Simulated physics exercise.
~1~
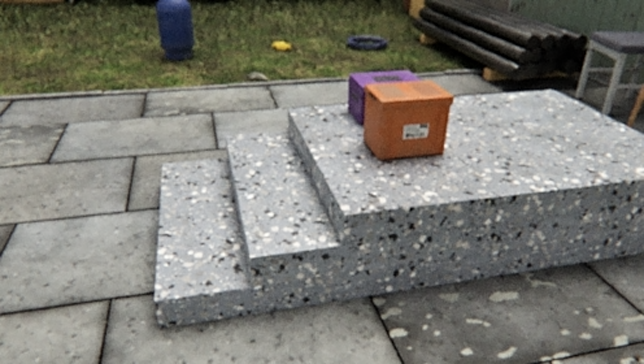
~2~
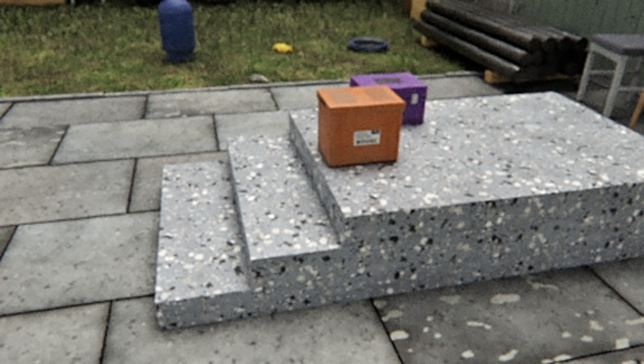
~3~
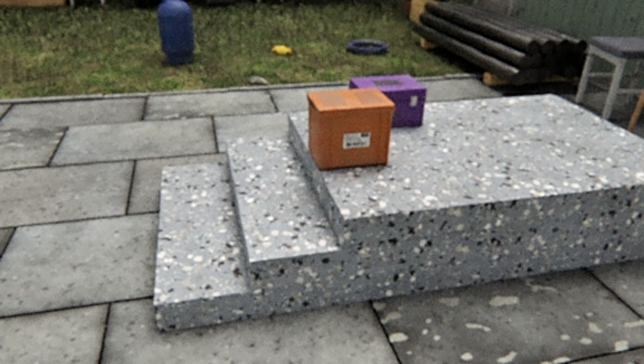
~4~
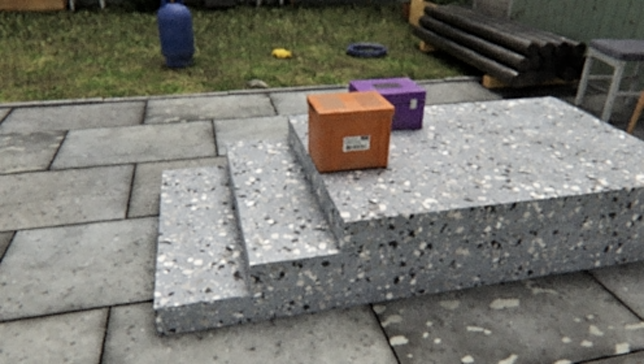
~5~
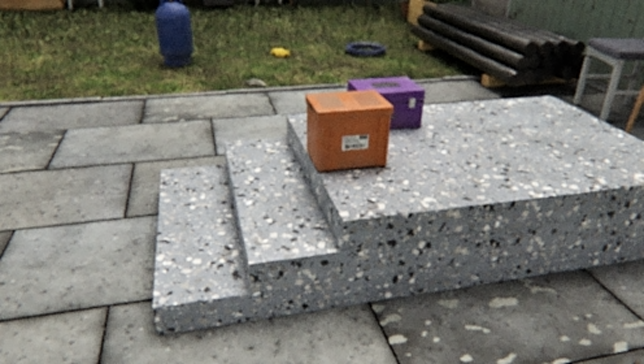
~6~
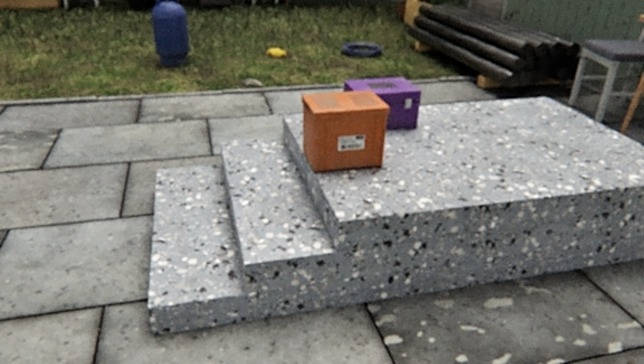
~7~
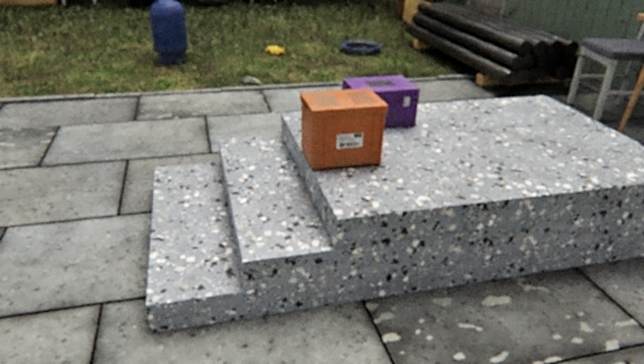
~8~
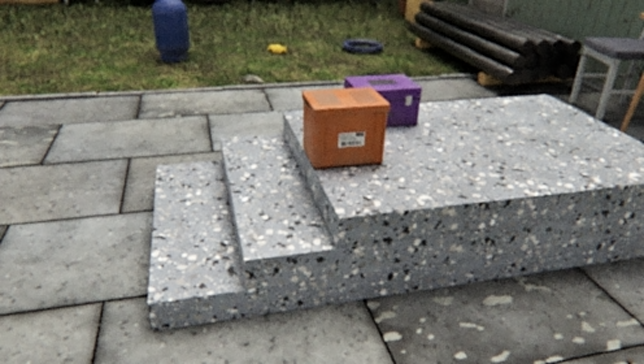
On a paved patio beside a grassy yard, seen from slightly above by a gently swaying camera, a low speckled grey platform has steps descending on its left. An orange box with a white label sits on top, partly hiding a purple box behind it. A blue container stands on the grass, with dark logs stacked at the upper right. The orange box slides a short way left towards the steps, uncovering more of the purple one, which stays put. It slows and stops near the top step's edge, remaining upright on the platform.
